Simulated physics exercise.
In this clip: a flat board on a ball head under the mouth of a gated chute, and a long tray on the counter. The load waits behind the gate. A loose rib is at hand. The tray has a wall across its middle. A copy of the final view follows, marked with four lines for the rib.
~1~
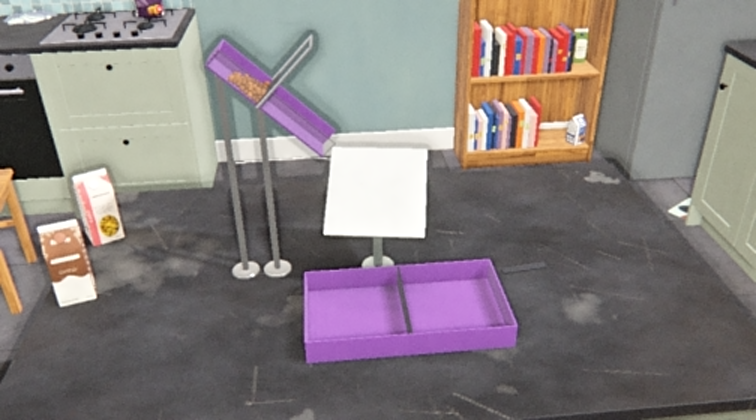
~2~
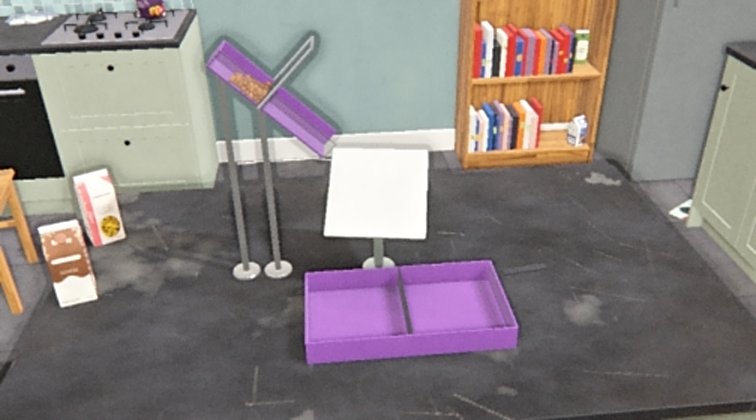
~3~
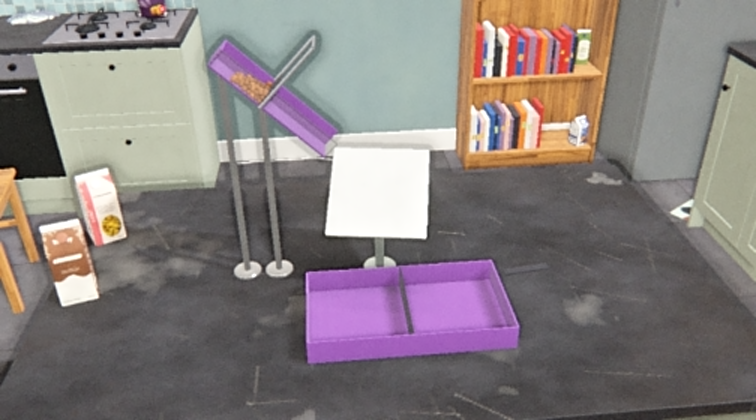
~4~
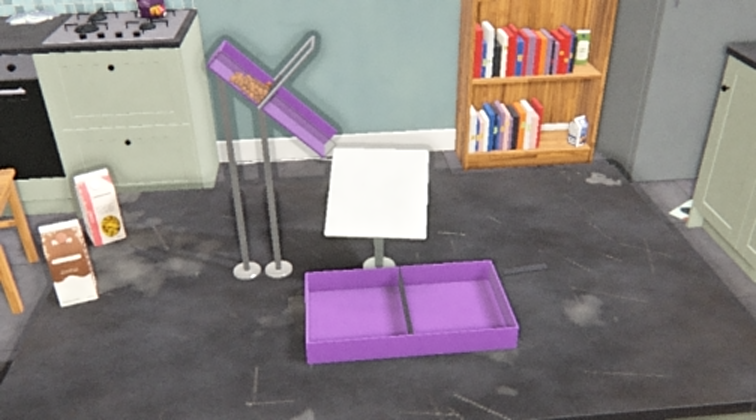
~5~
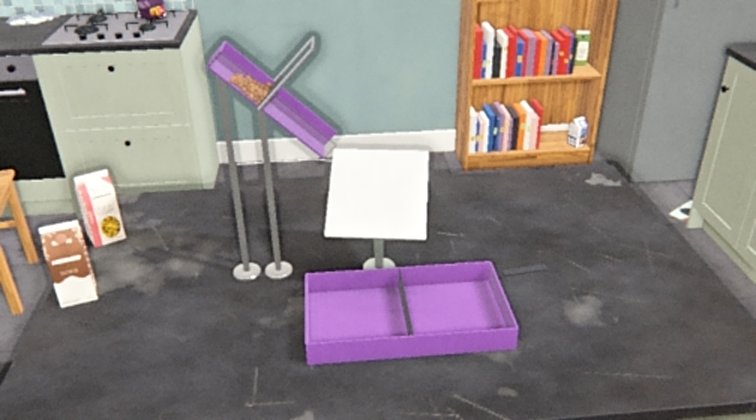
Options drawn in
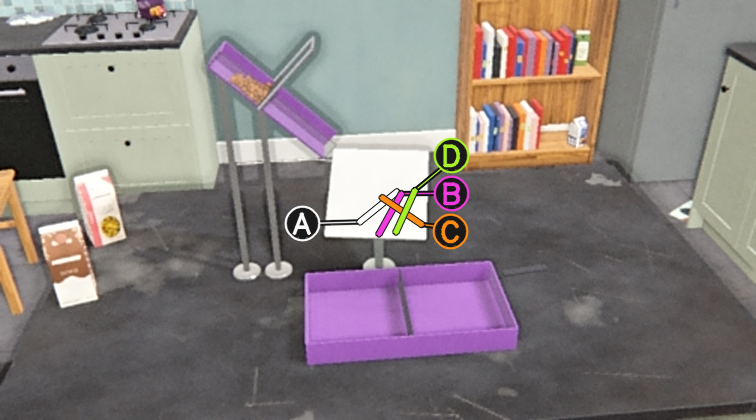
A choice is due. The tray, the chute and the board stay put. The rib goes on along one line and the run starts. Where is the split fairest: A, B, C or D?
It is C.
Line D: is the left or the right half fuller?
More lands on the left.
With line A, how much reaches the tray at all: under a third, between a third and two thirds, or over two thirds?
Over two thirds.
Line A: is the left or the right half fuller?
The left half.
On the marked copy, line A from (397, 191) to (359, 221); line B from (401, 193) to (378, 234); line C from (382, 197) to (421, 224); line D from (415, 190) to (396, 232).
With A, of what is caught, the bulk in the left half, close to a quarter in the right.
With B, of what is caught, all but a few in the left half, a small share in the right.
With C, of what is caught, close to half in the left half, close to half in the right.
With D, of what is caught, all but a few in the left half, a small share in the right.
